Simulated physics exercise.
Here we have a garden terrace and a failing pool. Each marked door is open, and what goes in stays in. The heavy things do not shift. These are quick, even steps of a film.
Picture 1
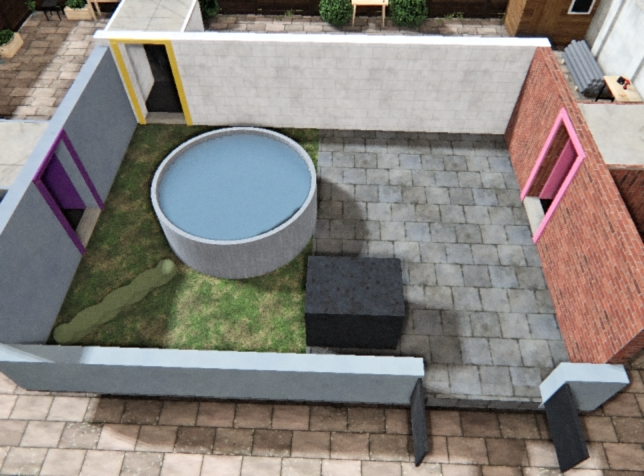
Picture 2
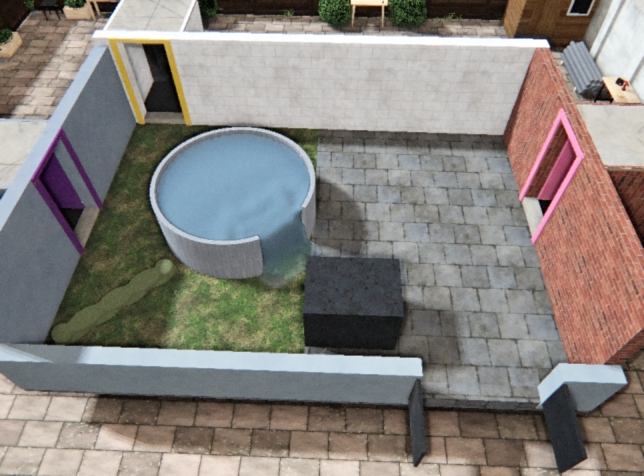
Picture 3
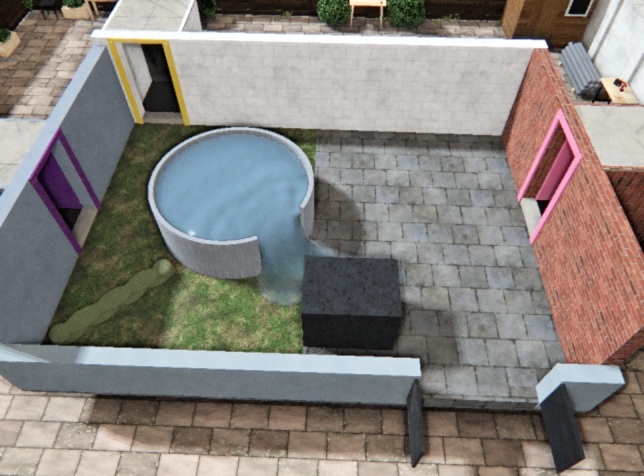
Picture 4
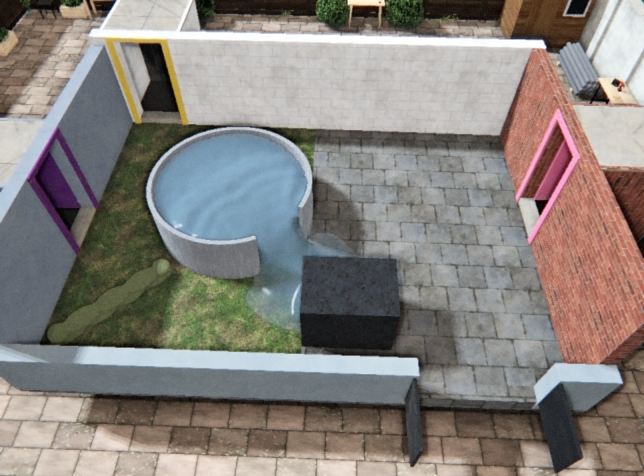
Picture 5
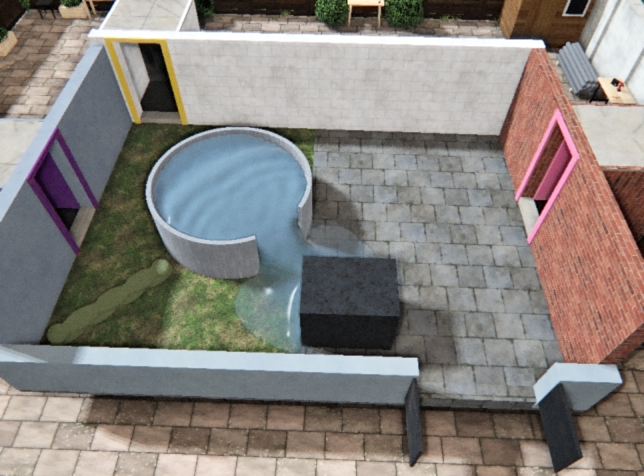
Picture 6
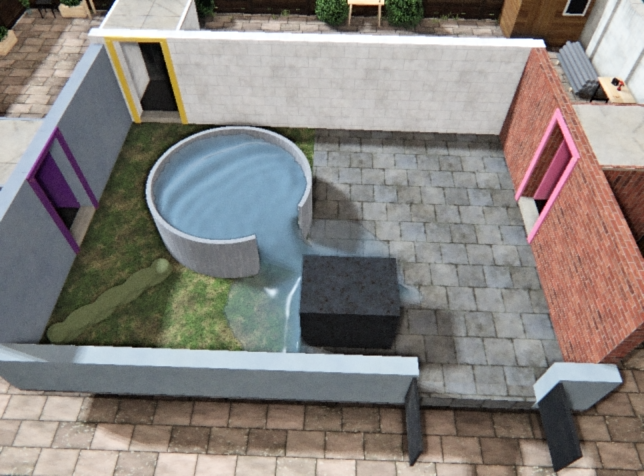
The clip shows a walled garden terrace with a round pool of still water, until a gap opens in the pool's wall and water pours out, spreading over the grass and paving around a dark block.
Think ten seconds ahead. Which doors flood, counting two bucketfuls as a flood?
The purple door admits no more than that; the pink door lets in a lot; the yellow door admits no more than that.
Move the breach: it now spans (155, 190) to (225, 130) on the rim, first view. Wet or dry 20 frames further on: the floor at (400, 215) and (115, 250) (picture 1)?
As listed: No water, wet.
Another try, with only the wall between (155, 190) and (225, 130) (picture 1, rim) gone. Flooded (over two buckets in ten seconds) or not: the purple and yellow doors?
In short: Purple door floods; yellow door takes more.
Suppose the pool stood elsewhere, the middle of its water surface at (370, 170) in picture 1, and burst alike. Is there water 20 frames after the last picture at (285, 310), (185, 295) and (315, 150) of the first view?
In turn: Free of water, not flooded, dry.
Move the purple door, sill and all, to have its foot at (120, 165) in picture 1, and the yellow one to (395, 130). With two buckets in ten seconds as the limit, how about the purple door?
My reading: Purple door holds.
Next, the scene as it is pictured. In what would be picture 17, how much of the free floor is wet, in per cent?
I make it 45 per cent.
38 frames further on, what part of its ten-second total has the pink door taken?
About 95 per cent.
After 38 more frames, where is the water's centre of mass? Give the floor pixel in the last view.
Close to (317, 245).
A moment on, water covers 30 % of the floor; the purple door not reached, the pink door not reached, the yellow door not reached.
Next, water covers 45 % of the floor; the purple door not reached, the pink door under two buckets in, the yellow door not reached.
Then, water covers 55 % of the floor; the purple door not reached, the pink door far over two buckets in, the yellow door not reached.
Later, water covers 80 % of the floor; the purple door wet at the sill, nothing in, the pink door far over two buckets in, the yellow door not reached.
In the end, water covers 95 % of the floor; the purple door wet at the sill, nothing in, the pink door far over two buckets in, the yellow door not reached.
